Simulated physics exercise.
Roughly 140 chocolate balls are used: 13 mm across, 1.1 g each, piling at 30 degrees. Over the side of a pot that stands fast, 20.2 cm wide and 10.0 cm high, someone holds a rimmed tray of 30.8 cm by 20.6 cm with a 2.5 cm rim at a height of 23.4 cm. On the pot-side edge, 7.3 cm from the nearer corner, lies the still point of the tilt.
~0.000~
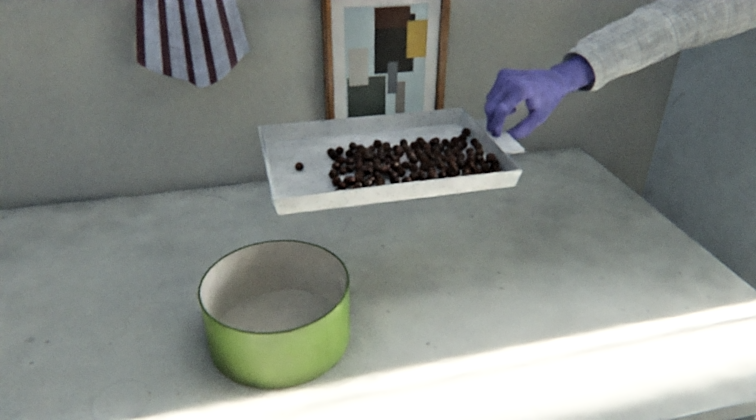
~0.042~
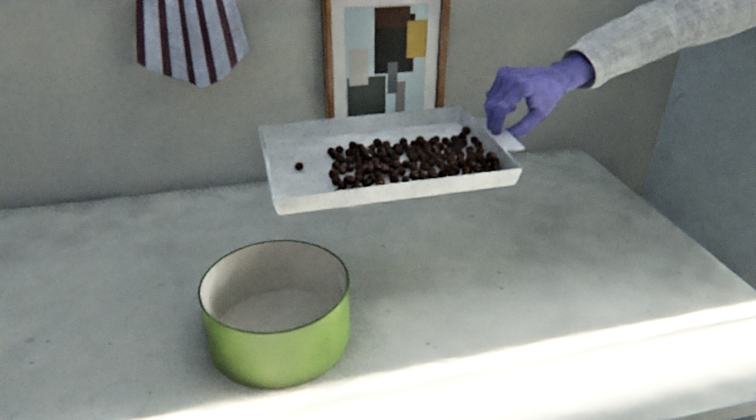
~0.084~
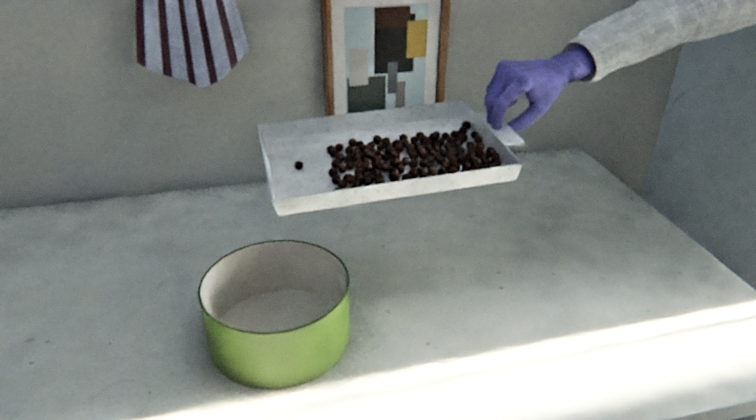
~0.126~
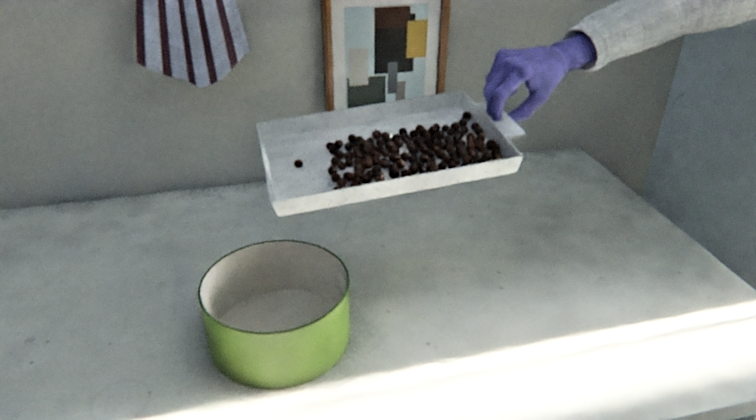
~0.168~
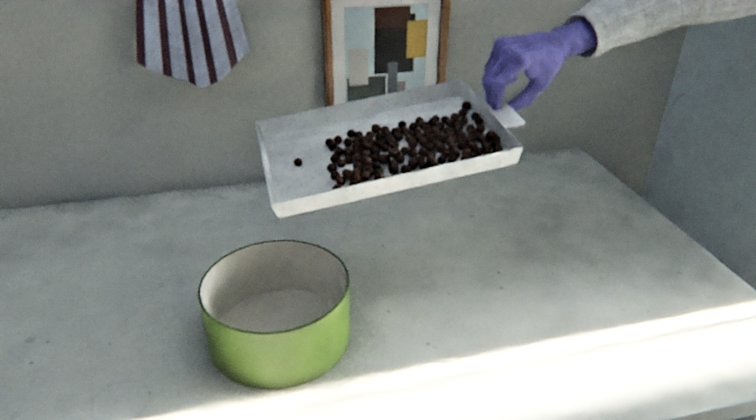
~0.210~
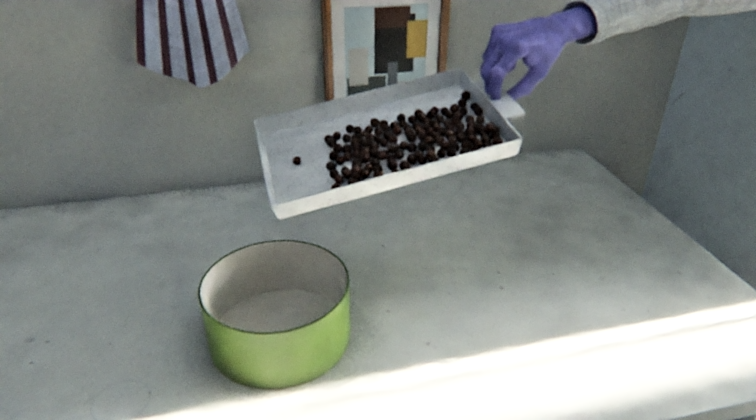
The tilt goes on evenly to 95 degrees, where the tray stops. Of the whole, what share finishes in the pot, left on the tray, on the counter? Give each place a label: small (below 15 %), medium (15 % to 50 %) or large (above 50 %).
Shares by place: Pot large, tray small, counter small.
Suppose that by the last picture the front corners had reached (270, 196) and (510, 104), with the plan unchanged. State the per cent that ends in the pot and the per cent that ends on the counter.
Pot 35; counter 65.
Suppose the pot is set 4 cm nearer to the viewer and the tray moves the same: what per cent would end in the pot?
Around 100 per cent.
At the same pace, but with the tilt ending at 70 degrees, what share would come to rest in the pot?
Around 55 per cent, then.
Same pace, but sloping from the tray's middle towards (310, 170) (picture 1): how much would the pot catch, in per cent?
Roughly 55 per cent.
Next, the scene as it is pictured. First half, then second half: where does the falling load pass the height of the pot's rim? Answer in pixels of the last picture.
First half close to (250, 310), second half close to (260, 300).
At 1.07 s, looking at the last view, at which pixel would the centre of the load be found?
At that moment the load's centre is around (284, 174).
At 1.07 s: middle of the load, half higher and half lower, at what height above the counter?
About 28 cm.
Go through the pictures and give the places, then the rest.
In the first frame, tray tilt 0 degrees, front corners at (277, 196) and (517, 169); middle of the pieces at (414, 160); pot at (275, 282).
In the second frame, tray tilt 1 degrees, front corners at (277, 196) and (517, 167); middle of the pieces at (414, 159).
In the third frame, tray tilt 2 degrees, front corners at (276, 197) and (517, 162); middle of the pieces at (413, 156).
In the fourth frame, tray tilt 5 degrees, front corners at (276, 199) and (517, 155), lowest corner left front; middle of the pieces at (413, 150).
In the fifth frame, tray tilt 8 degrees, front corners at (275, 201) and (517, 146), lowest corner left front; middle of the pieces at (413, 144).
In the sixth frame, tray tilt 12 degrees, front corners at (274, 203) and (517, 138), lowest corner left front; middle of the pieces at (412, 138); pot at (275, 282). The tray's pace is about 75 degrees a second.
Then, at 0.72 s, tilt 51 degrees; the tray holds 100 %, the pot 0 %.
After 1.07 s, tilt 78 degrees; the tray holds 90 %, the pot 5 %.
After 1.50 s, tilt 95 degrees; the tray holds 10 %, the pot 80 %.
At rest (2.4 s), pot 100 %, tray 0 %, counter 0 %.
